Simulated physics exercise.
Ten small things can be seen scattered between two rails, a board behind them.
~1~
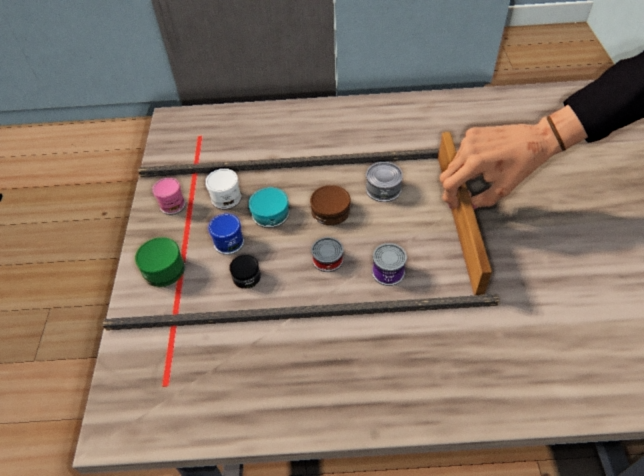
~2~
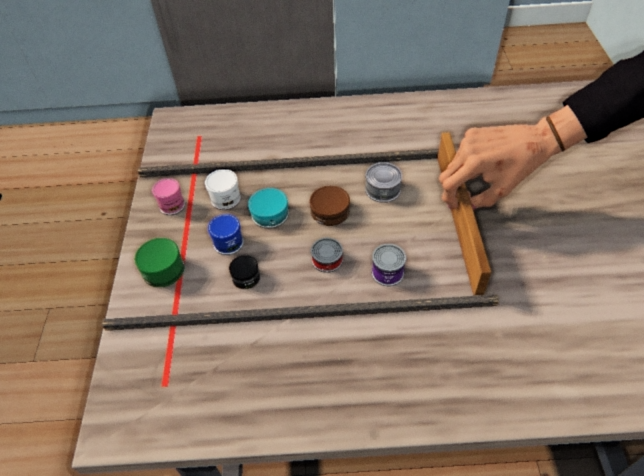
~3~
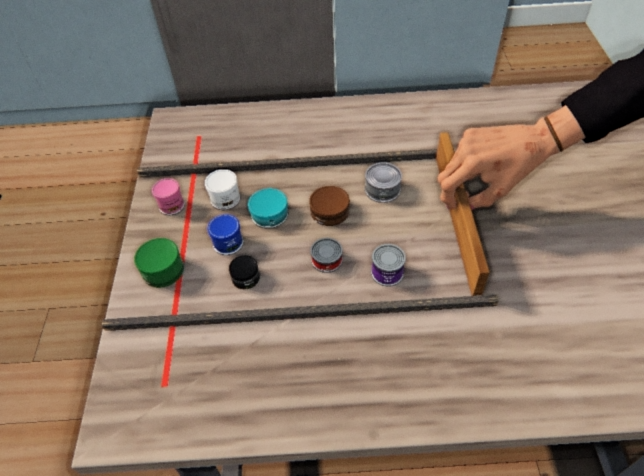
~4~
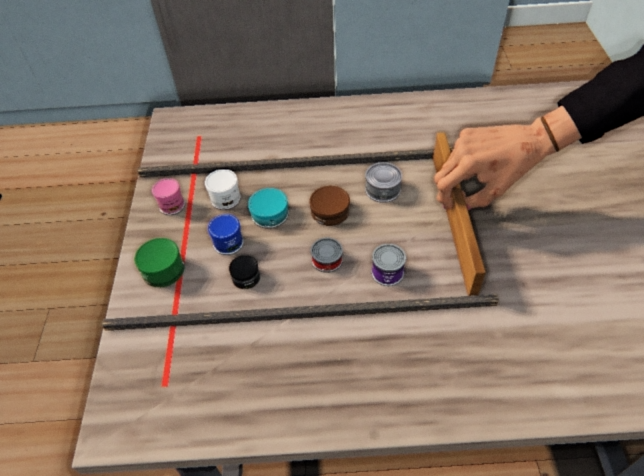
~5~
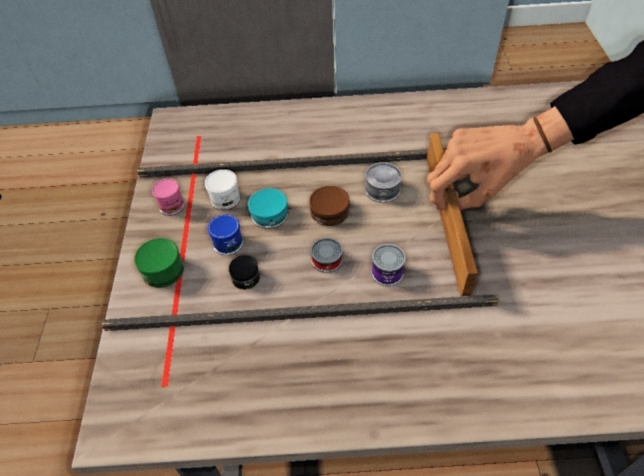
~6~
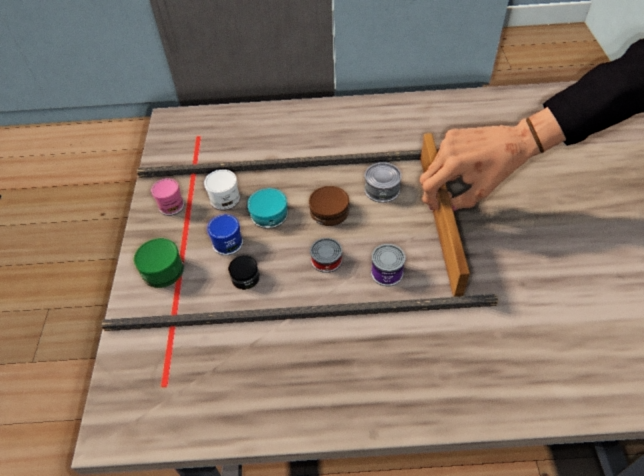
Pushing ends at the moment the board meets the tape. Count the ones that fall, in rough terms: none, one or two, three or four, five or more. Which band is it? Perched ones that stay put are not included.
One or two leave.
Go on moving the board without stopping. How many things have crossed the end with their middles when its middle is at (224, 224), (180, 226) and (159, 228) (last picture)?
Going through the three positions, you'd get 0, 2 and 5.
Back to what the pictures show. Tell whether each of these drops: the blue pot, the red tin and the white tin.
My call is that the blue pot stays where it is, the red tin stays where it is, and the white tin stays where it is.
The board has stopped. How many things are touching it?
It adds up to 4.
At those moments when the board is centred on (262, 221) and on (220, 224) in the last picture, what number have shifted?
So 8, and at the other place 10.
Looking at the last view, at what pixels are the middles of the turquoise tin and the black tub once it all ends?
(139, 211) and (137, 281), approximately.
Early on, none off yet; pink tin at rest near (168, 197); green tub at rest near (160, 263); white tin at rest near (223, 190).
A while later, none off yet; pink tin at rest near (168, 197); green tub at rest near (160, 263); white tin travelled a little near (214, 186).
Finally, the number that fall off is one or two; lost, green tub and pink tin.
